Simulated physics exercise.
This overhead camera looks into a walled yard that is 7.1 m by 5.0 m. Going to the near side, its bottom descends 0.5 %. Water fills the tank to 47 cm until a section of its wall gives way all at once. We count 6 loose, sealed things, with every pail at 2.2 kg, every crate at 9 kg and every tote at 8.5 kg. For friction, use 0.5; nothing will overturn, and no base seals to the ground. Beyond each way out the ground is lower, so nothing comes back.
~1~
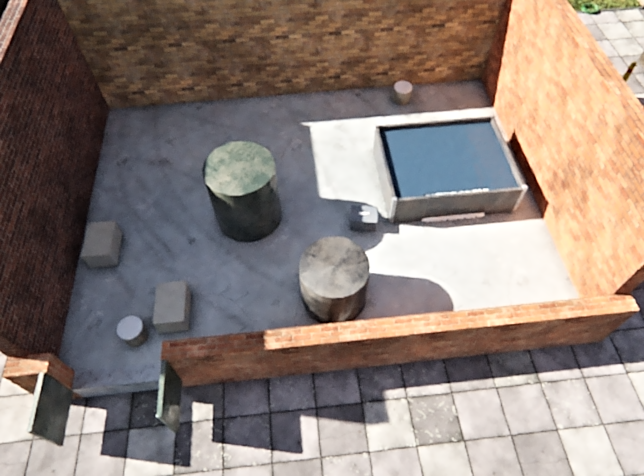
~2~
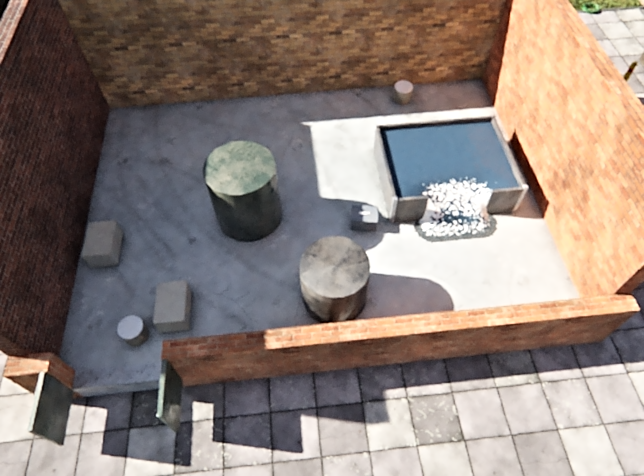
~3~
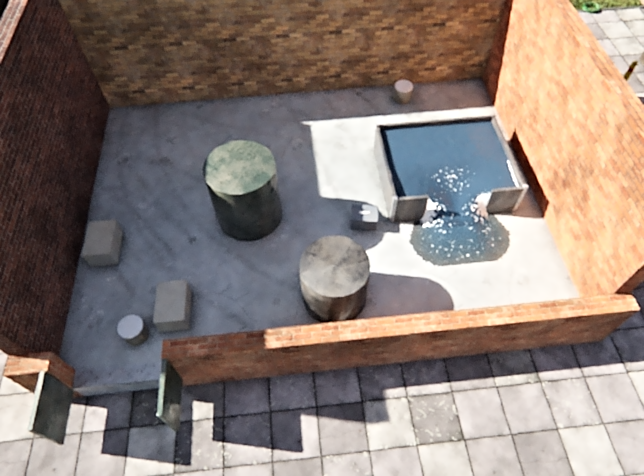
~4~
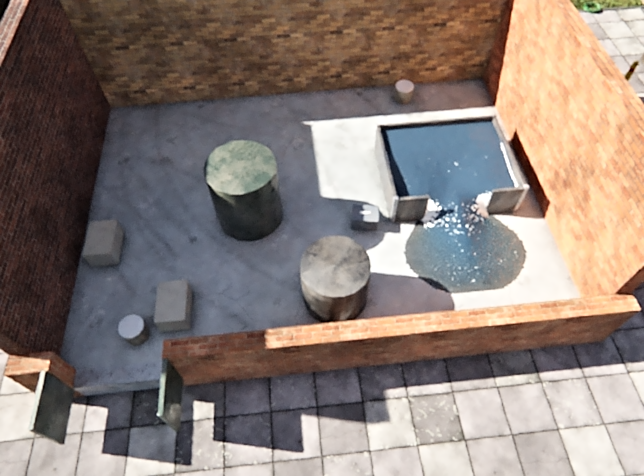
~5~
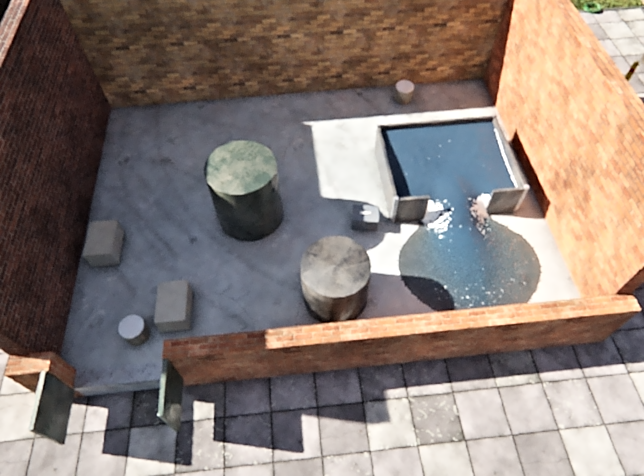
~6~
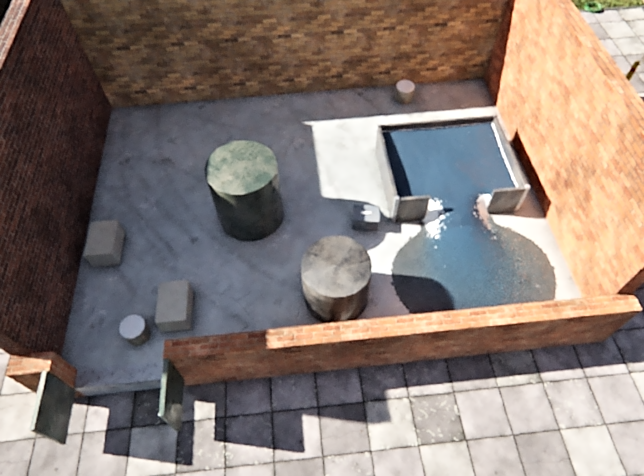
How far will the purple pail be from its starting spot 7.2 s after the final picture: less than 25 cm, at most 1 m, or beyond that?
Result: Near standstill.
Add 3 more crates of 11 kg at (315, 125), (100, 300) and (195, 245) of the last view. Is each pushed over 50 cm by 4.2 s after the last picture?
Note, same order as listed: Inside the limit, inside the limit, inside the limit.
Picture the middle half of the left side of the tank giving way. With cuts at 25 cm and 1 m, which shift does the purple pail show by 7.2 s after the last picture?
Had it gone that way, the purple pail would be borne far.
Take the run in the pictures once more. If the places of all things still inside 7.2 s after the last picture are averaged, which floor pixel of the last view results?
Mean position approx. (217, 217).
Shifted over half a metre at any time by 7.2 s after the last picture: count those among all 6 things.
All told, that gives 4.
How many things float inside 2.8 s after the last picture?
Tally: 0 of them.
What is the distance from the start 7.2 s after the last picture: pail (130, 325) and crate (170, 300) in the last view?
In turn: 140 cm, 100 cm.
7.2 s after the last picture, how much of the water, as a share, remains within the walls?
Close to 98 in a hundred parts remain.
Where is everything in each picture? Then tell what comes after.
In the first frame, the purple pail is out of sight; 2.8 m2 under water; 0 of 6 have shifted.
In the second frame, the purple pail is out of sight; 3.3 m2 under water; 0 of 6 have shifted.
In the third frame, the purple pail is out of sight; water covers 3.9 m2; 0 of 6 have shifted.
In the fourth frame, the purple pail is out of sight; water covers 4.7 m2; 0 of 6 have shifted.
In the fifth frame, the purple pail is out of sight; 5.5 m2 under water; 0 of 6 have shifted.
In the sixth frame, the purple pail is out of sight; water covers 6.2 m2; 0 of 6 have shifted.
Then, 0.9 s after the last picture the purple pail is near (230, 168), 0.0 m from its start, aground; 0 of 6 are out; 0 afloat.
Then, 2.8 s after the last picture the purple pail is near (230, 168), 0.0 m from its start, aground; 0 of 6 are out; 0 afloat.
Then, 4.8 s after the last picture the purple pail is near (230, 168), 0.0 m from its start, aground; 0 of 6 are out; 1 afloat.
Then, 7.2 s after the last picture the purple pail is near (230, 168), 0.0 m from its start, aground; 0 of 6 are out; 3 afloat.
